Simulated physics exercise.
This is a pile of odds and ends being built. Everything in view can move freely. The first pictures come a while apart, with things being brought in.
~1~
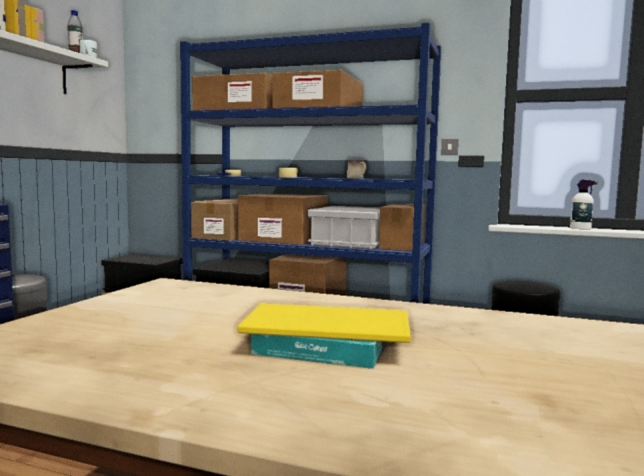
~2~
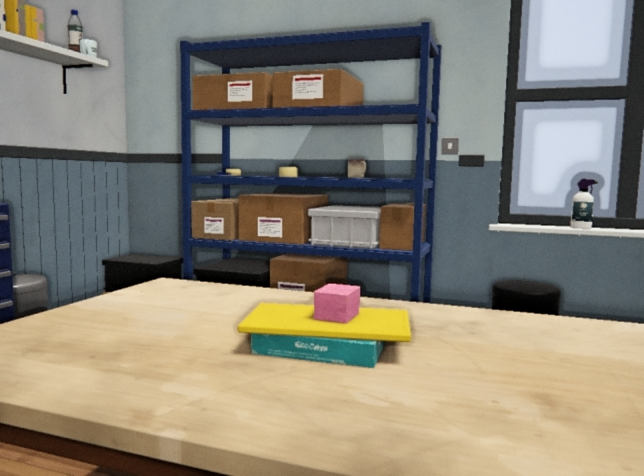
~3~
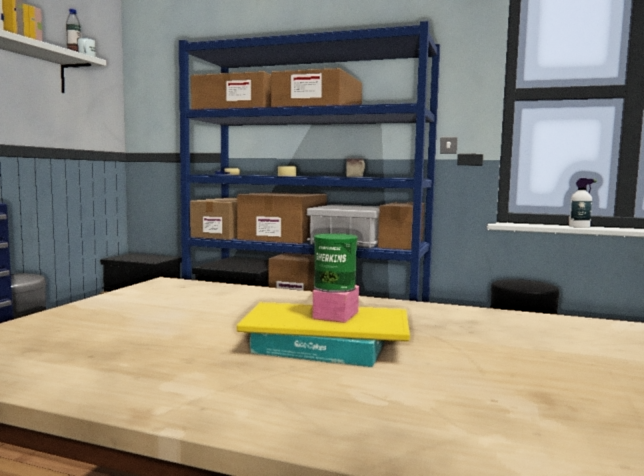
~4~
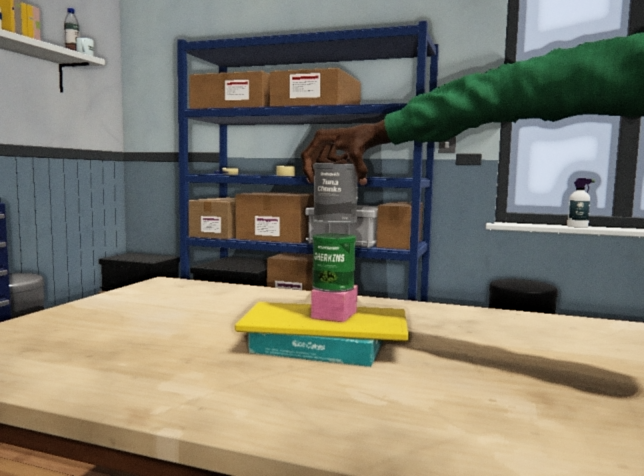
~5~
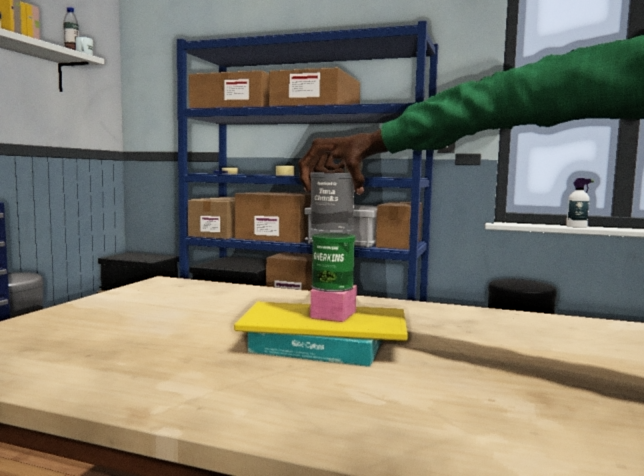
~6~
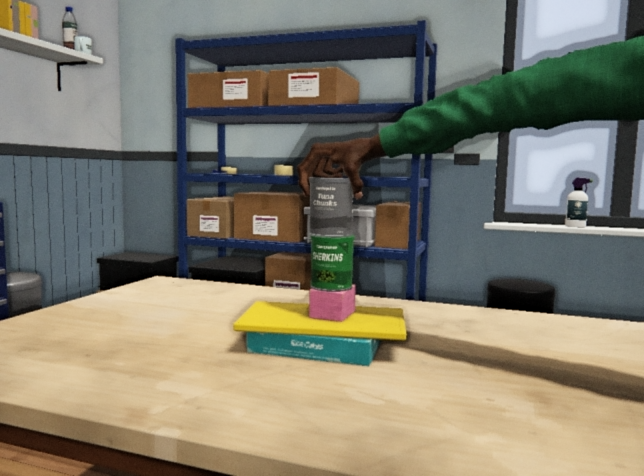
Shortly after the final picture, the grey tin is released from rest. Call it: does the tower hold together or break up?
It holds together.
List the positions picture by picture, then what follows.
In the first frame, the last thing is not in view yet; yellow tray (328, 321).
In the second frame, the last thing is not in view yet; pink block (337, 303).
In the third frame, the last thing is not in view yet; yellow tray (327, 320).
In the fourth frame, on its way; grey tin (336, 193); pink block (335, 302).
In the fifth frame, on its way; grey tin (332, 202); yellow tray (324, 319).
In the sixth frame, in place under the hand; grey tin (331, 207); pink block (333, 301).
Then, 0.40 s after the last picture, nothing has stirred.
Then, 0.90 s after the last picture, things are still on the move.
At rest, all 5 in place. Seen from the same camera at the end, grey tin near (331, 207). The pile holds.
